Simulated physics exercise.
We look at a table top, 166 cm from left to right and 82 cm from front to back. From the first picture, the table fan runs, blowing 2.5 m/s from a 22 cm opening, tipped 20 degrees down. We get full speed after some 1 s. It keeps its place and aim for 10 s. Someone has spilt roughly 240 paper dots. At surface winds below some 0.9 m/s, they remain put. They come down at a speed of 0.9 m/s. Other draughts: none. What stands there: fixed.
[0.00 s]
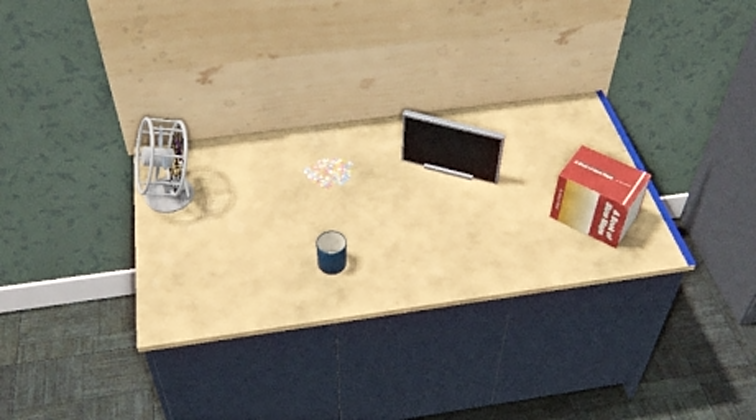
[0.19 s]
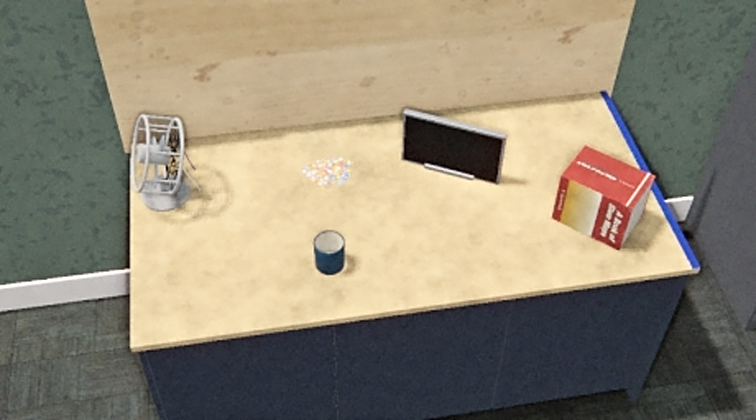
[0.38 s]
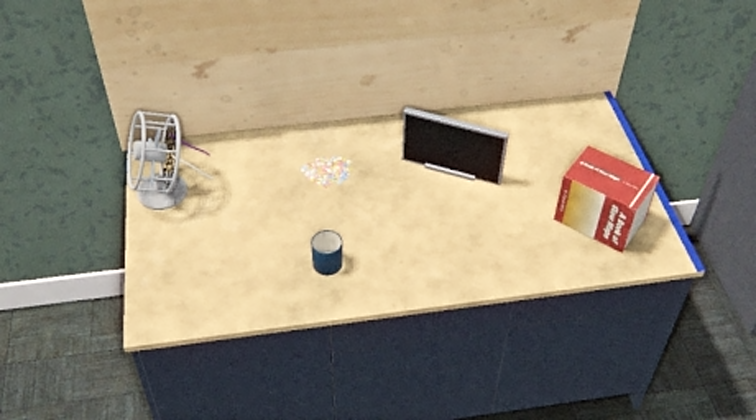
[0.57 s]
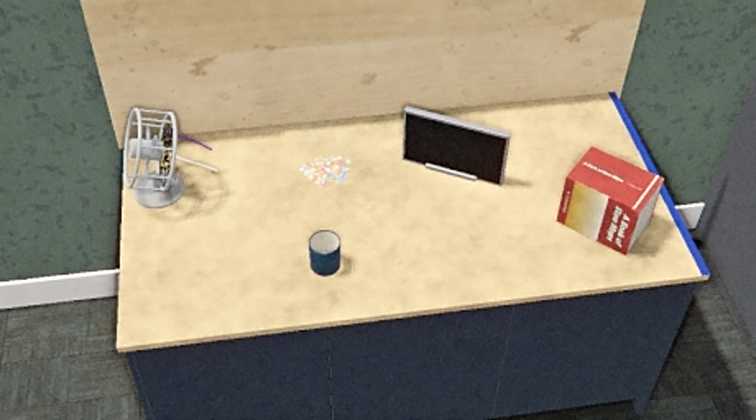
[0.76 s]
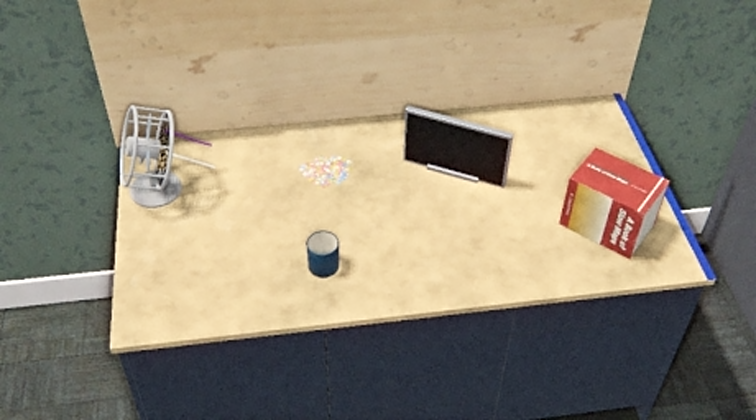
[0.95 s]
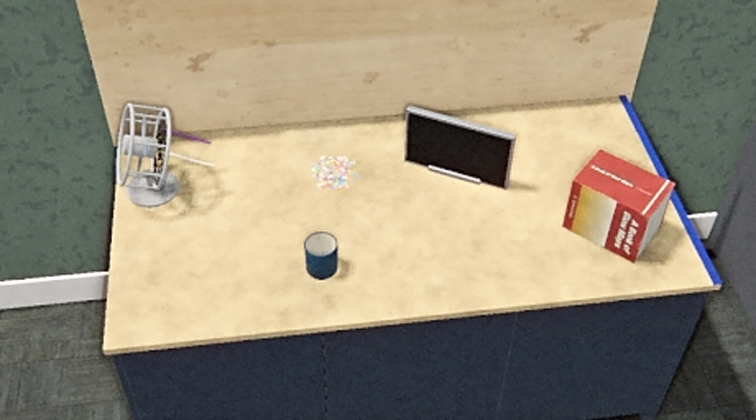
Paper dots lie still on the table, then some shift slightly right, away from the fan.
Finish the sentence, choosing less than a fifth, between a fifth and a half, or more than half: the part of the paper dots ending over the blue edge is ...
The part over the blue edge is between a fifth and a half.
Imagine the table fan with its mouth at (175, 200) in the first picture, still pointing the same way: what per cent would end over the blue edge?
Outcome: Some 60 in a hundred.
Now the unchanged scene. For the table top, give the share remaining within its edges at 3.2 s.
It should be roughly 70 % by then.
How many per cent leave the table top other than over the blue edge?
It comes out at some 30 %.
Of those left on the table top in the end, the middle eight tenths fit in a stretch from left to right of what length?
40 centimetres or so.
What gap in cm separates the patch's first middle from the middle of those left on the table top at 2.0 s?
Around 70 cm from the start.
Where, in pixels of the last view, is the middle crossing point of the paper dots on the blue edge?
Median crossing, approx. (659, 160).
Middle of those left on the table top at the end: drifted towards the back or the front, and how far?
Forward, some 15 cm.
After 2.0 s, 3 % are over the blue edge; the middle of those still in play is near (567, 197); 2 % have settled or left.
After 3.2 s, 10 % are over the blue edge; the middle of those still in play is near (574, 167); 34 % have settled or left.
After 5.5 s, 24 % are over the blue edge; the middle of those still in play is near (574, 167); 55 % have settled or left.
After 10.0 s, at the end, 35 % are over the blue edge; the middle of those still in play is near (574, 167).
